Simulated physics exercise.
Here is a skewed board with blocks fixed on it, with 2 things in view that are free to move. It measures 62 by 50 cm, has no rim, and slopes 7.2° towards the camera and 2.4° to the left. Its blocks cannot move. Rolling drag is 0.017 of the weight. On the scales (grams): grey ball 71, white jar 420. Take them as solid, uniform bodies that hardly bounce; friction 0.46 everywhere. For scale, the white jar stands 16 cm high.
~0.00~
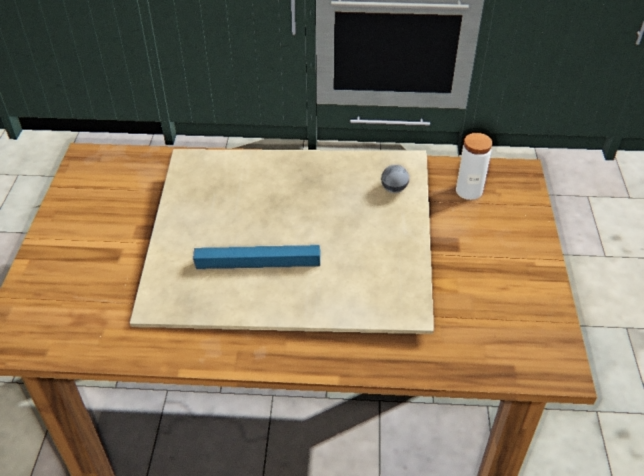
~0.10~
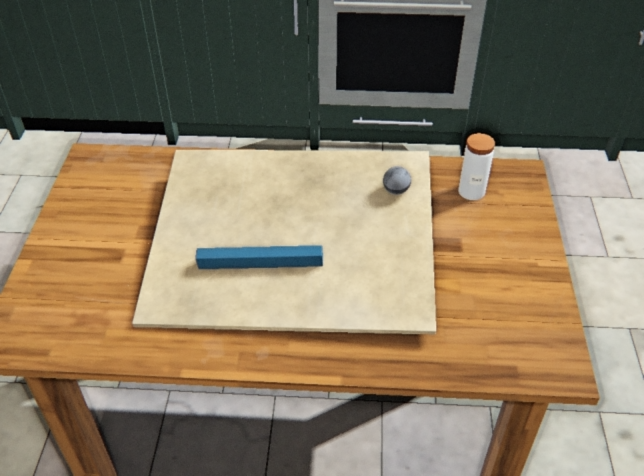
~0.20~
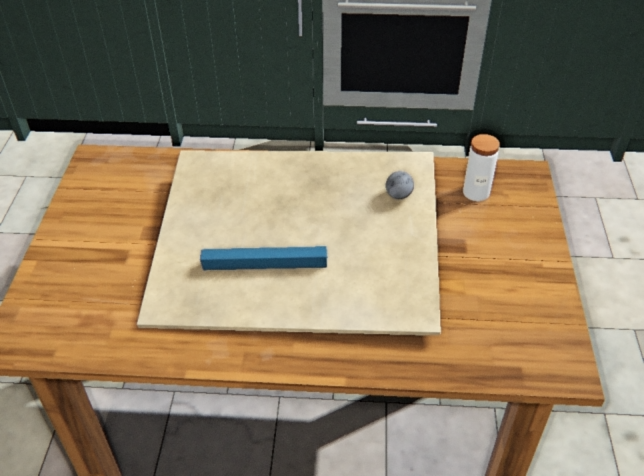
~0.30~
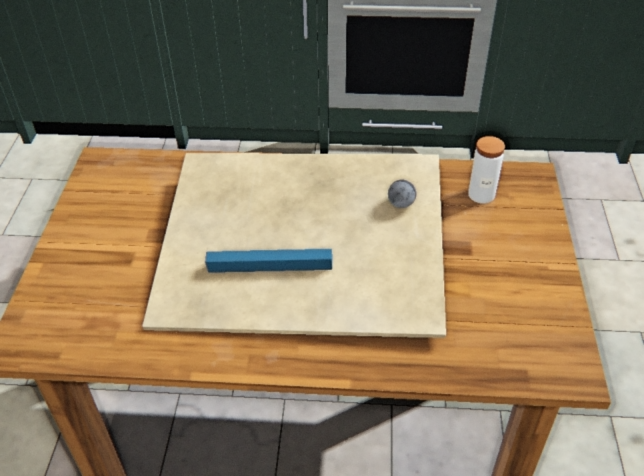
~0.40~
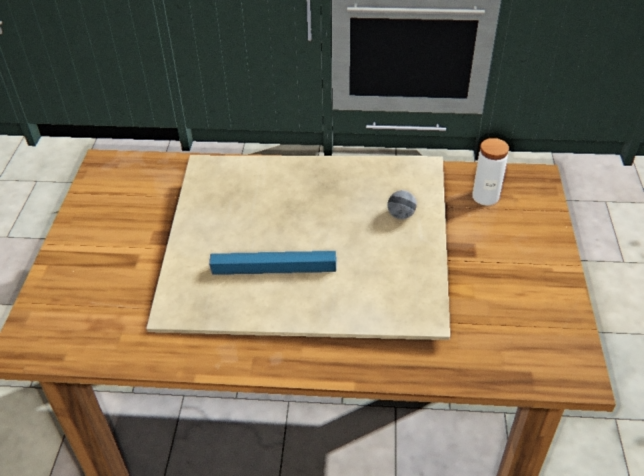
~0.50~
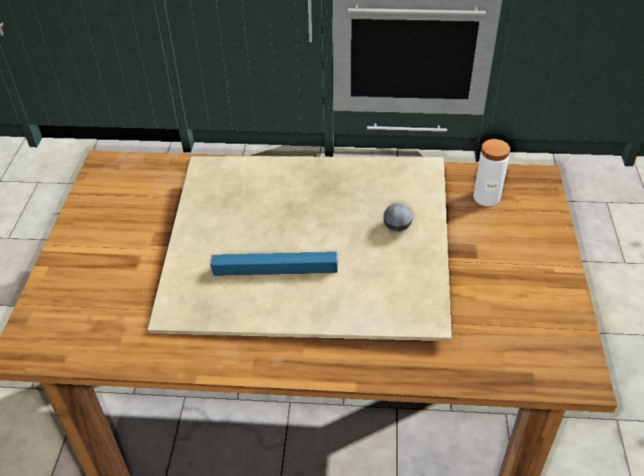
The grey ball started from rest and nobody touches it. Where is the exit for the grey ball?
The answer: Near edge.
After 0.80 s, 13 cm of board to the near edge; grey ball near (373, 273).
After 1.10 s, it has gone over the near edge; grey ball near (333, 370).
After 1.30 s, it has gone over the near edge.
In the end (1.4 s), it has gone over the near edge; white jar under 8 cm from the start.
